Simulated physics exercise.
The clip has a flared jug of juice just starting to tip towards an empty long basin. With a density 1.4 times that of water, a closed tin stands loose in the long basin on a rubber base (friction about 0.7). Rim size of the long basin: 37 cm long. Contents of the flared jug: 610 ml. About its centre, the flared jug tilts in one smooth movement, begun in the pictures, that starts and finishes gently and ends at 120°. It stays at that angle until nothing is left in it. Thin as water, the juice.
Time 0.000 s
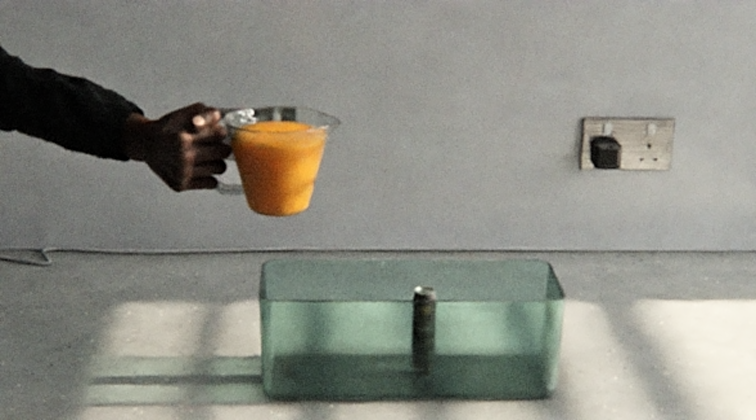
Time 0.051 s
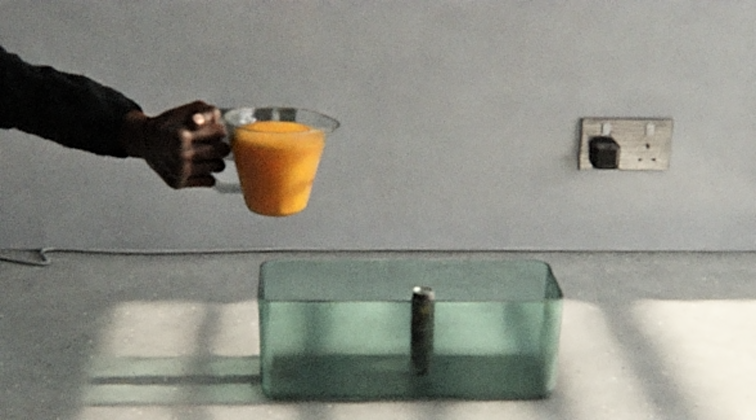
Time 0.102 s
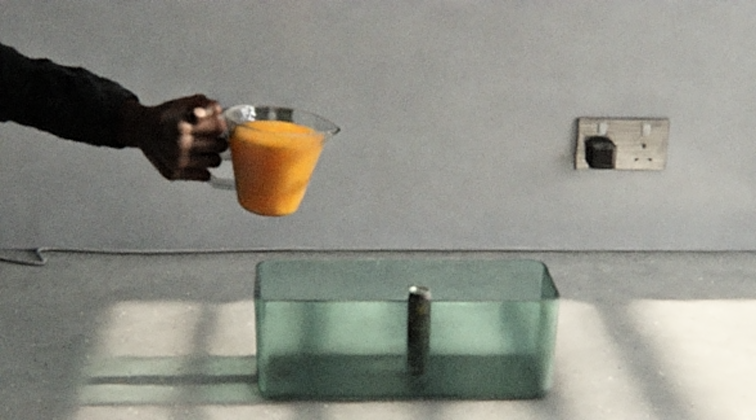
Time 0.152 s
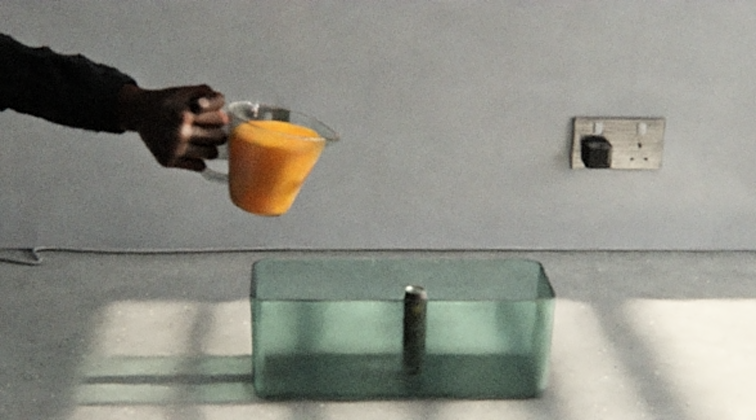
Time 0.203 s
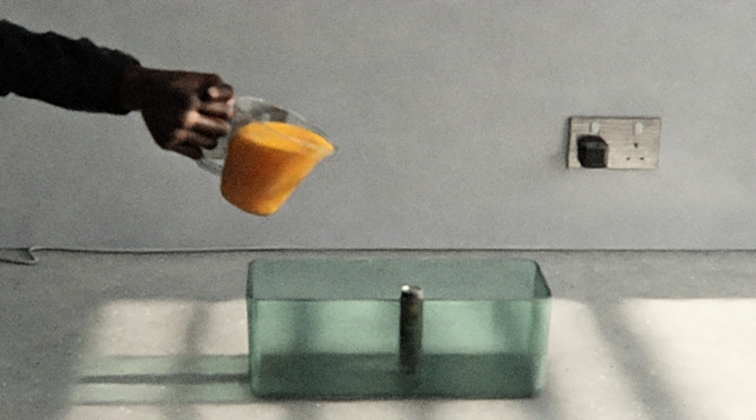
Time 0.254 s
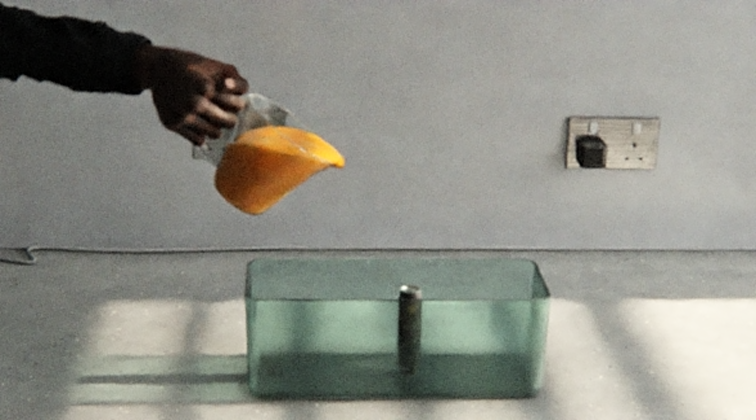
A hand steadily tilts a glass jug of orange juice rightward above a green basin.
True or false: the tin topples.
True.
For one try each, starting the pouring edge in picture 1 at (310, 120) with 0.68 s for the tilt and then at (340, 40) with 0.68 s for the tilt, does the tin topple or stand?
First it stays on its base; then it tips over.
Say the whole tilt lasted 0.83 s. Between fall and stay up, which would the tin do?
Outcome - the tin remains standing.
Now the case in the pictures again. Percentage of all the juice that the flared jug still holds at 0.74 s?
Remaining share: Approx. 0 %.
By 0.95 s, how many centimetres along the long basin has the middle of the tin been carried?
I'd put it at around 8 centimetres.
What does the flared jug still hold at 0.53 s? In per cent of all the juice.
At that time about 26 in a hundred parts are still held.
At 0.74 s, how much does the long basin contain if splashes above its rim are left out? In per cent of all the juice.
94 %, more or less.
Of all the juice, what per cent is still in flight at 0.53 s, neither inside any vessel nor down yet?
About 28 per cent.
By 0.53 s the tilt is 107° and 27 per cent is still to pour; the tin stands where it began.
By 0.74 s the tilt is 120° and 0 per cent is still to pour; the tin leans 24°.
By 0.95 s the tilt is 120° and 0 per cent is still to pour; the tin lies on its side.
By 1.18 s the tilt is 120° and 0 per cent is still to pour; the tin lies on its side.
At rest the tin lies on its side.
